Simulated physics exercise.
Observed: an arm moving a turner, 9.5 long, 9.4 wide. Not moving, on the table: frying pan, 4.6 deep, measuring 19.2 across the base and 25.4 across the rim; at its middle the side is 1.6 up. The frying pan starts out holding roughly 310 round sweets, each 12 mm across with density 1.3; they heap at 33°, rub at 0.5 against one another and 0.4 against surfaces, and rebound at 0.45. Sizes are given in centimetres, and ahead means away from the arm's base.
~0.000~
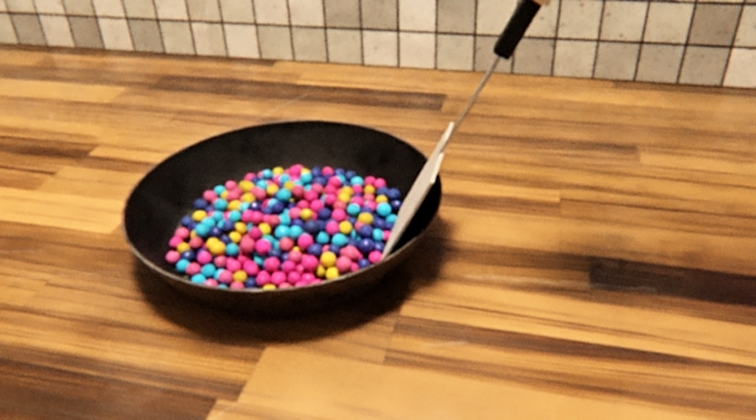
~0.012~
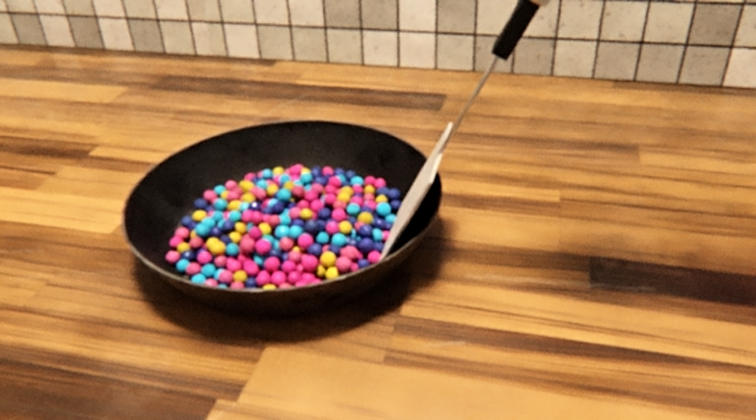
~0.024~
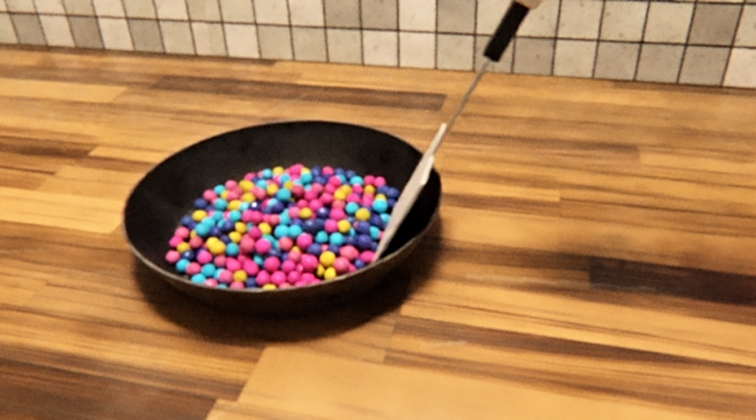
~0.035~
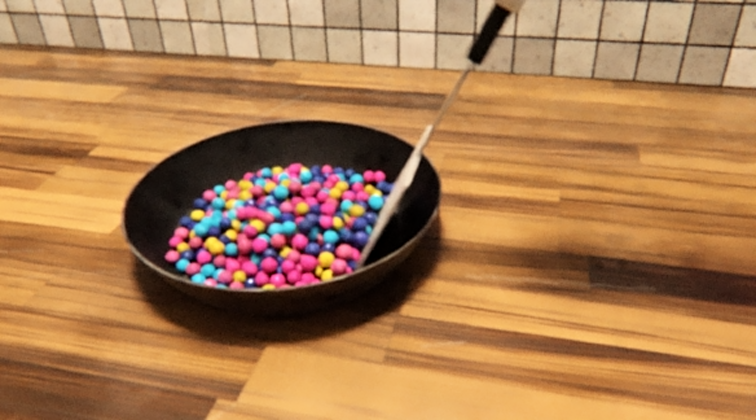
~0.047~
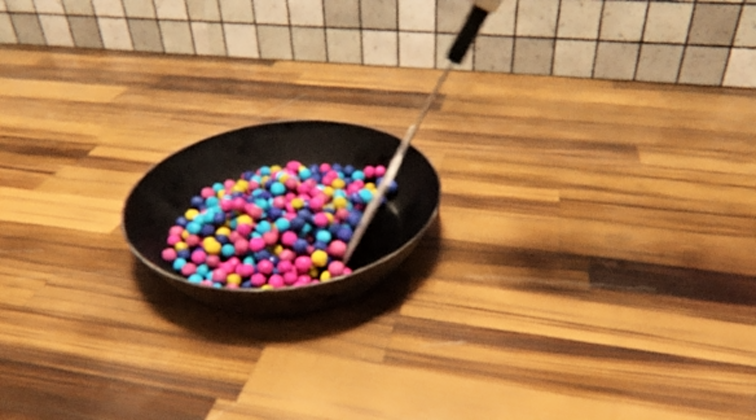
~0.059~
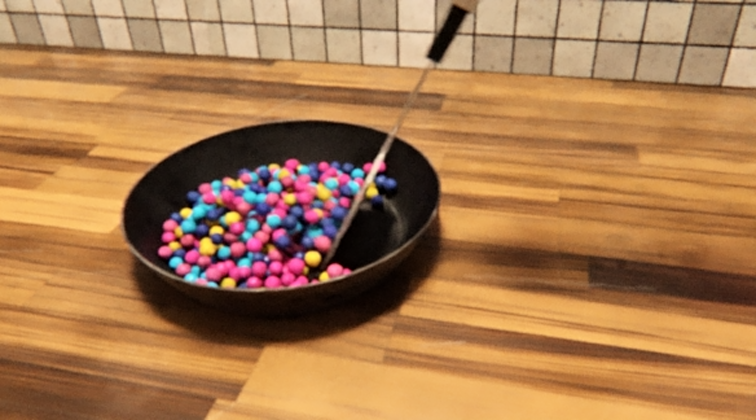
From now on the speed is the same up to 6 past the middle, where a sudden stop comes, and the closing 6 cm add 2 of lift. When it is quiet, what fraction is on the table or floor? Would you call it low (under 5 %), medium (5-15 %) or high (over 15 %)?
I would call it medium.
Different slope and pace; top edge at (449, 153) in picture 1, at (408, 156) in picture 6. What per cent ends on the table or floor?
Roughly 0 percent ends up there.
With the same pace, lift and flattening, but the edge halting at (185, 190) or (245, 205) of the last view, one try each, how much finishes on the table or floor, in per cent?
Estimates, in order: 35 % and 5 %.
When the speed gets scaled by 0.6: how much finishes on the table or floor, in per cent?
The share would be near 5 in a hundred.
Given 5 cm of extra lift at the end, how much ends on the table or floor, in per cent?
It comes to around 10 percent.
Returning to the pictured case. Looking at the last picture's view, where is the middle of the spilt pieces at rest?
Centre of the spill: Approx. (31, 222).
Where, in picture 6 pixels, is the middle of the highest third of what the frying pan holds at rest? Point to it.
It is centred near (190, 196) in the last view.
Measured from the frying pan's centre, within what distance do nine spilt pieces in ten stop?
Radial distance: Approx. 40 cm.
After 0.09 s, sloping 64°, highest piece 6 above the table; 309 in the frying pan.
After 0.12 s, sloping 64°, highest piece 6 above the table; 309 in the frying pan.
After 0.33 s, sloping 64°, highest piece 6 above the table; 284 in the frying pan, 20 on the table or floor, 5 on the blade or in flight.
After 1.38 s, sloping 64°, highest piece 5 above the table; 283 in the frying pan, 26 on the table or floor.
In the end, 283 in the frying pan, 26 on the table or floor. That is 8 % on the table or floor.
